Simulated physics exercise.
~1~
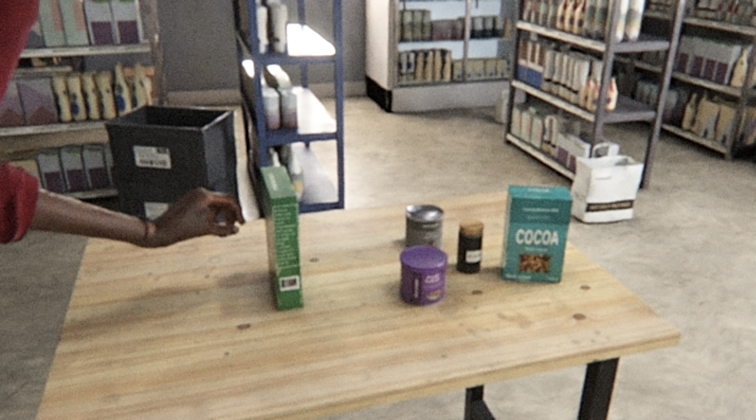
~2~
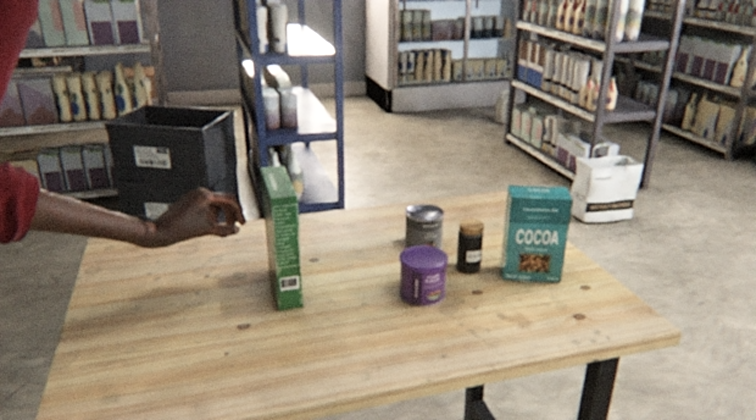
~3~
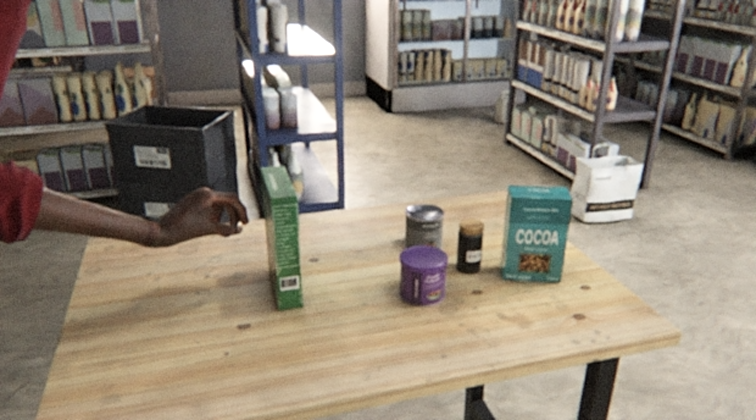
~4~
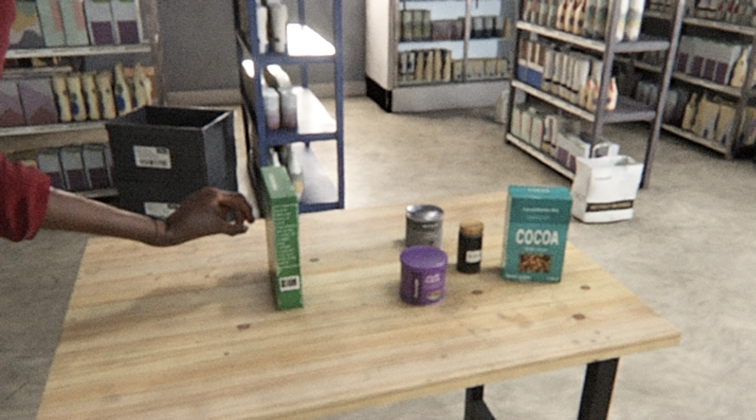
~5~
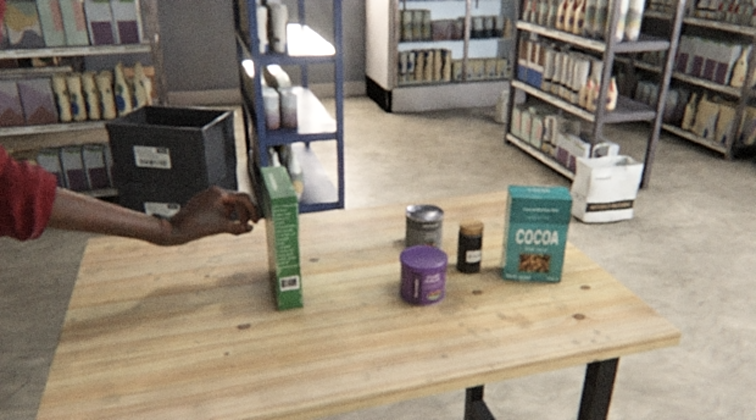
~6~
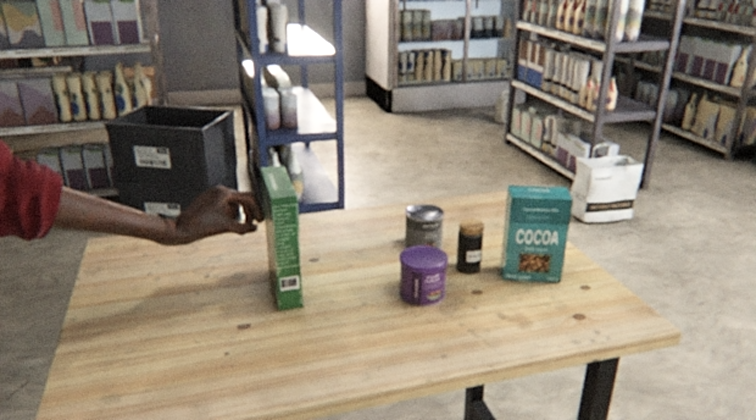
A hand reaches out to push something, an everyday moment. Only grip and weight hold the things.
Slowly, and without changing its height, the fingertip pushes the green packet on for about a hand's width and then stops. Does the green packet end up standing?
Ah, it gets bowled over this time.
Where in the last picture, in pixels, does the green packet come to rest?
Looks like it settles somewhere around (343, 261).
Then, 0.60 s past the last view, green packet rocked 22° from its first pose near (305, 233).
Then, 0.80 s past the last view, green packet rocked 67° from its first pose near (344, 251).
Then, 1.20 s past the last view, green packet on its side near (343, 262).
Finally, down or leaning hard on the table, green packet. Final places as the last picture's camera would see them, green packet near (343, 260).
